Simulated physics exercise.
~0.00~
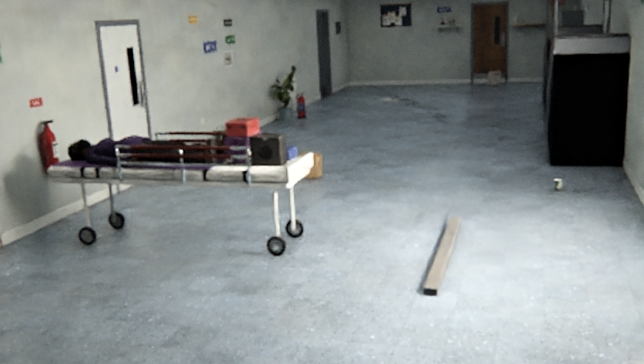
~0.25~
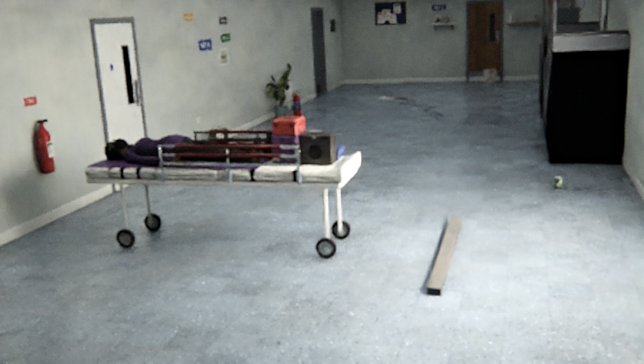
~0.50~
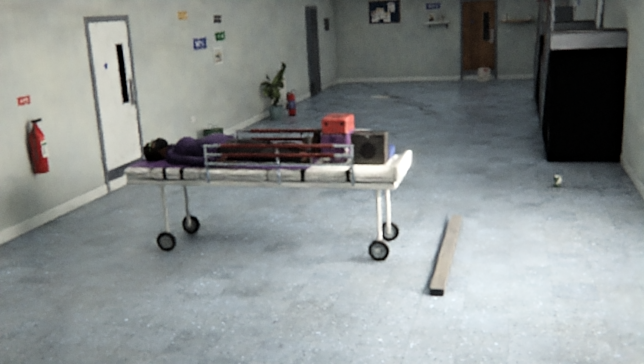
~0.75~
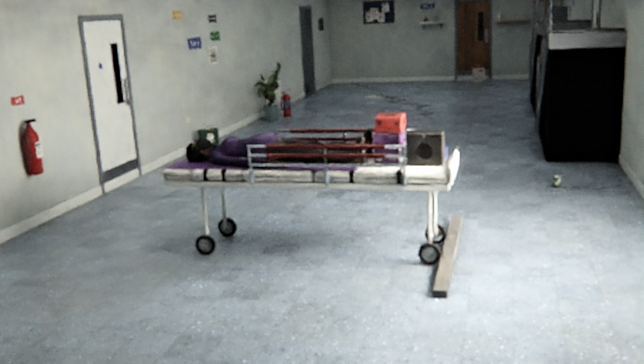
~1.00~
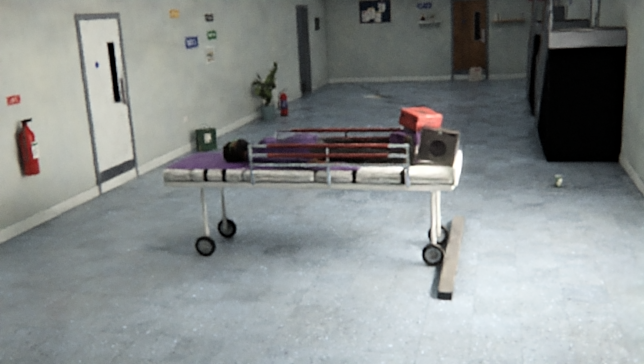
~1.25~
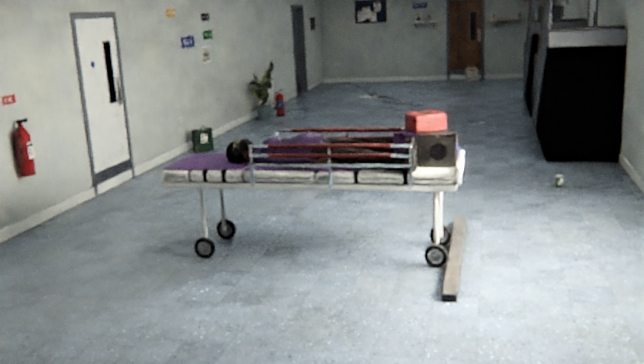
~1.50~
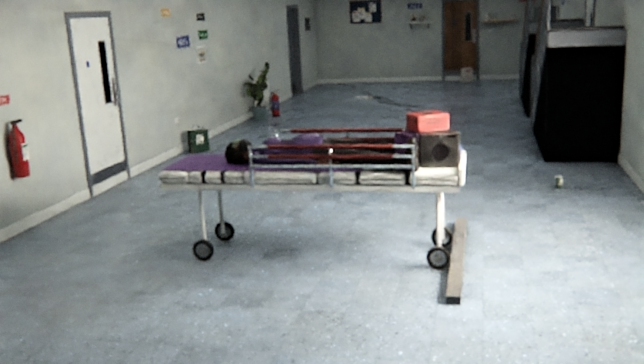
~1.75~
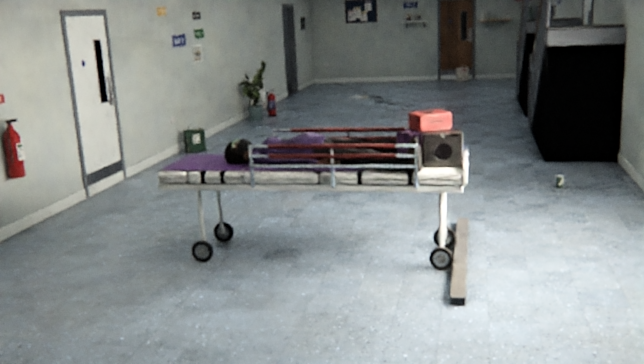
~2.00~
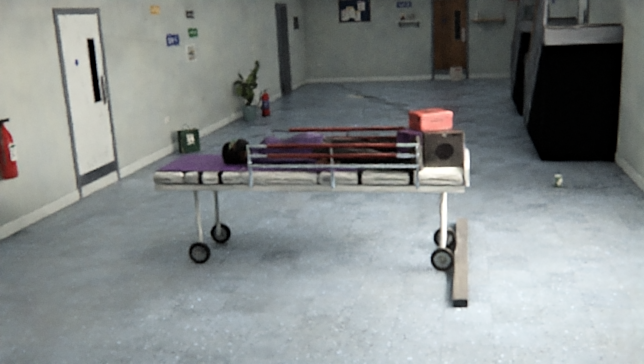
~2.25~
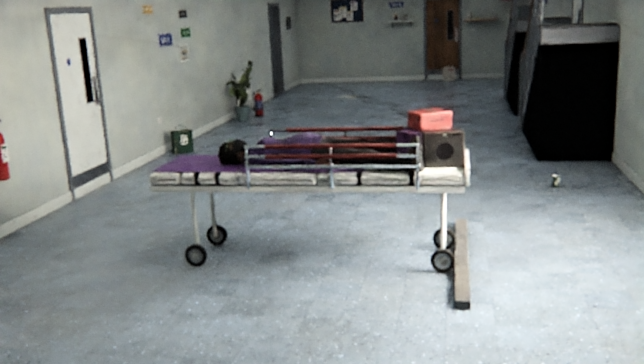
To begin with, a wheeled trolley rolls to the right down a pale passage, carrying a limp person lying flat behind side rails, with a red case and a black monitor near its right end. It heads toward a long sill lying on the floor. Its front wheels meet the sill and the trolley halts abruptly, staying level. The person slides to the right along the bed, while the monitor leans briefly and settles upright, and the red case shifts and turns slightly. At the end, the trolley stands still with the person, case and monitor all aboard.
